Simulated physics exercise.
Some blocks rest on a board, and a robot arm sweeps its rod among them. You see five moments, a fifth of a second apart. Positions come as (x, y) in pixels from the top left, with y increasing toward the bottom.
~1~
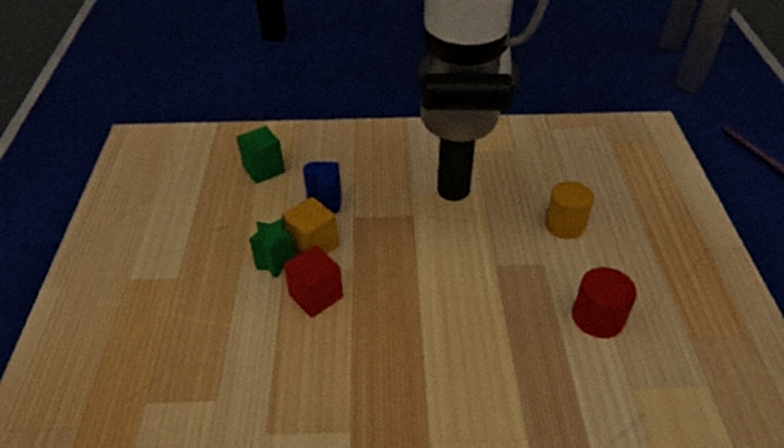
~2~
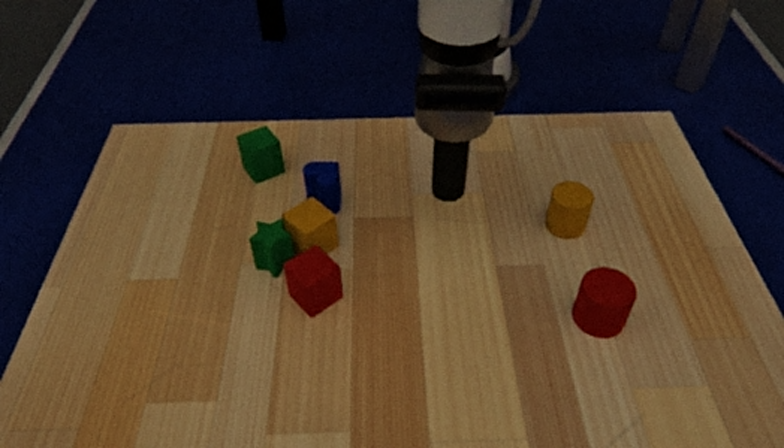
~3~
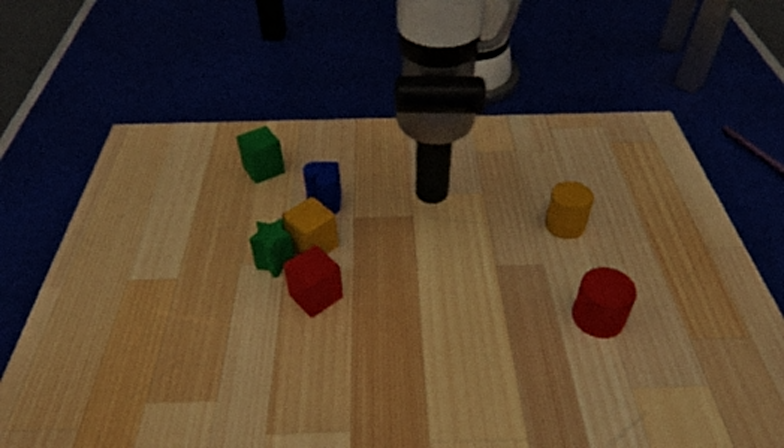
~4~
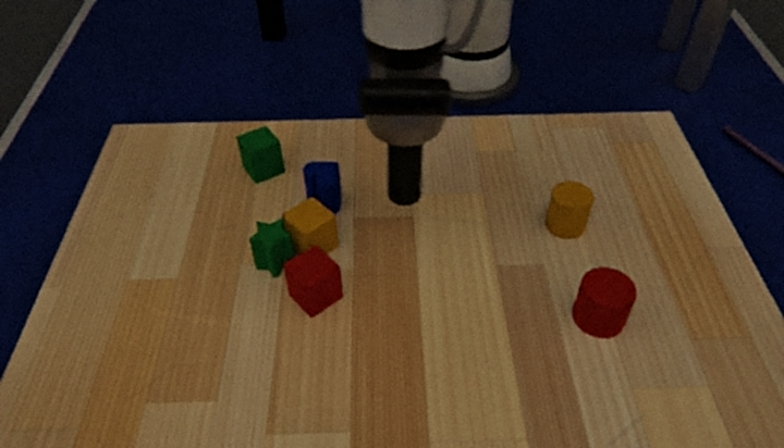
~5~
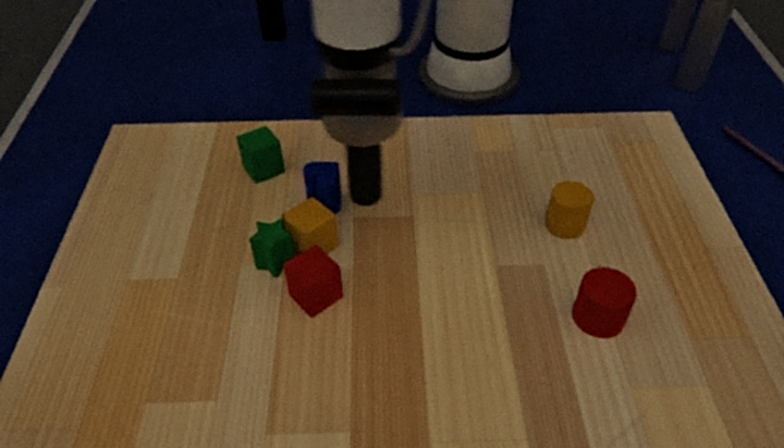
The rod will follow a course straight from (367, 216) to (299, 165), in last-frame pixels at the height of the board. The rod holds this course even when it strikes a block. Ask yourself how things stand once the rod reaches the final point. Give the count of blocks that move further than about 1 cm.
1.
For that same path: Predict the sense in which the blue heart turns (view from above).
Counterclockwise rotation.
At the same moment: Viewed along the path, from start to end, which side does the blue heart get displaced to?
Goes left.
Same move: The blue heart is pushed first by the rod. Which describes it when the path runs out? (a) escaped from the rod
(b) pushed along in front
I choose a.
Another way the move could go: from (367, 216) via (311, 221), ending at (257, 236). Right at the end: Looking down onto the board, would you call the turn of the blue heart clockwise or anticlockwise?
Short answer: Clockwise.
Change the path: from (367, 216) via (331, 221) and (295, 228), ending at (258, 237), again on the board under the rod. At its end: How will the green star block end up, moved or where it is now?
The green star block moves.
What follows on the original path. One third of the way, rod (340, 178); blue heart (307, 166).
Two thirds of the way, rod (317, 162); blue heart (285, 159), turned 40° anticlockwise.
At the end, rod (297, 146); green square piece unmoved; blue heart (283, 158), turned 45° anticlockwise.
